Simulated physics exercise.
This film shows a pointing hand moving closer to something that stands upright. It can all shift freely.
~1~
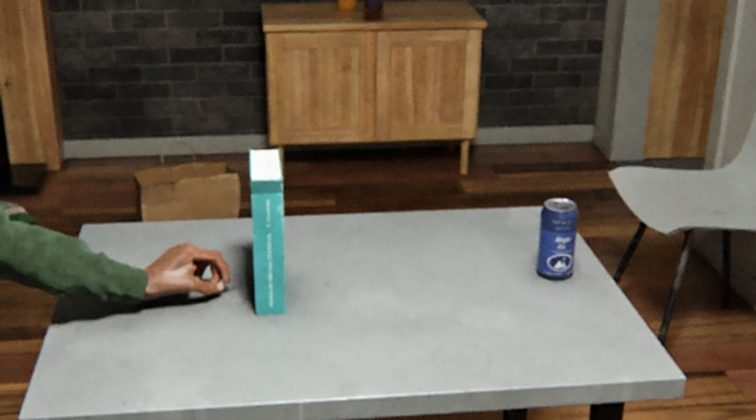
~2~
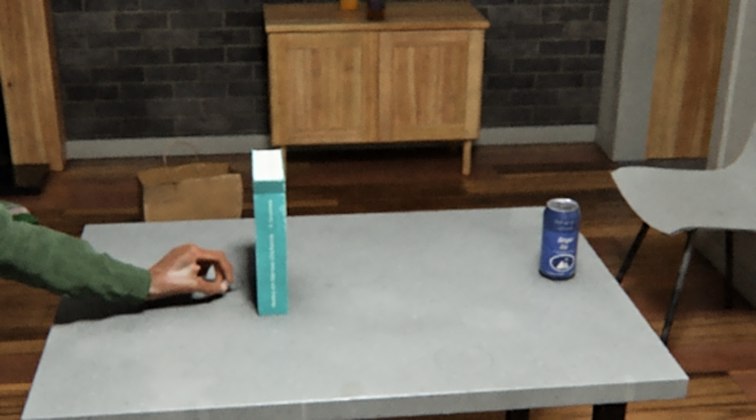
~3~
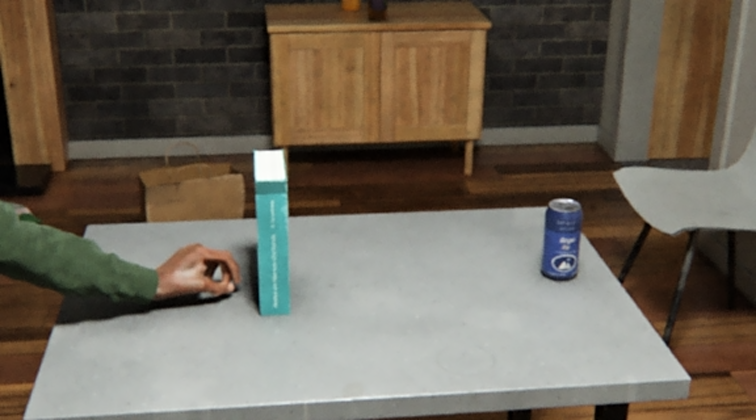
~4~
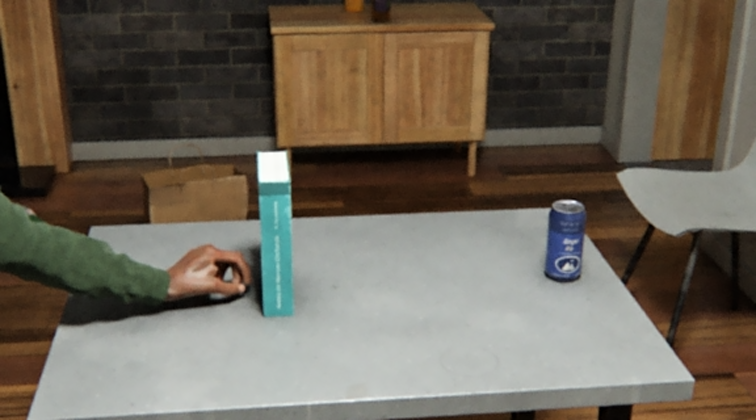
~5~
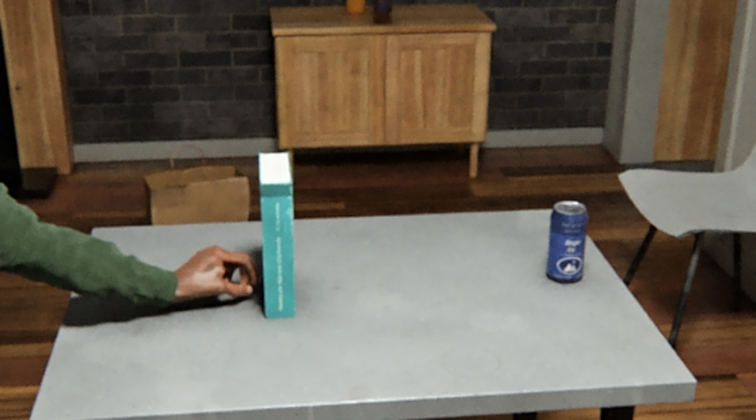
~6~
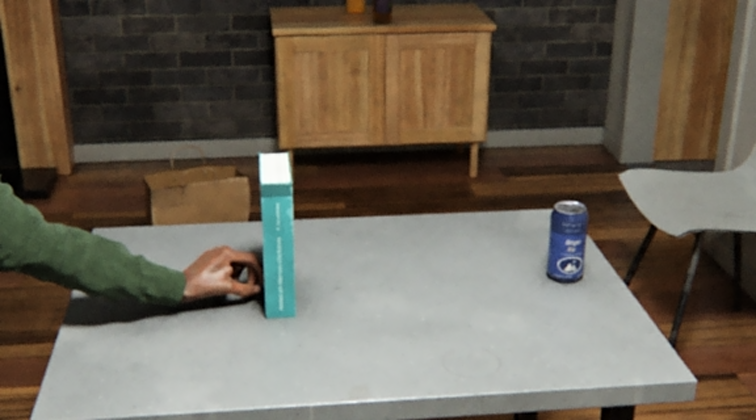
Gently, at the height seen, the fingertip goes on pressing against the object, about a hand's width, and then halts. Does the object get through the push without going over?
Yes, my guess is it weathers the push.
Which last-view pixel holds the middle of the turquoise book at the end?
In the last picture, near pixel (352, 230).
Then, 0.30 s after the last picture, turquoise book slid a little near (299, 233).
Then, 0.60 s after the last picture, turquoise book slid a little near (321, 232).
Then, 0.90 s after the last picture, turquoise book slid about its own width near (344, 231).
At rest, moved from the start, turquoise book. Seen from the same camera at the end, turquoise book near (352, 230).
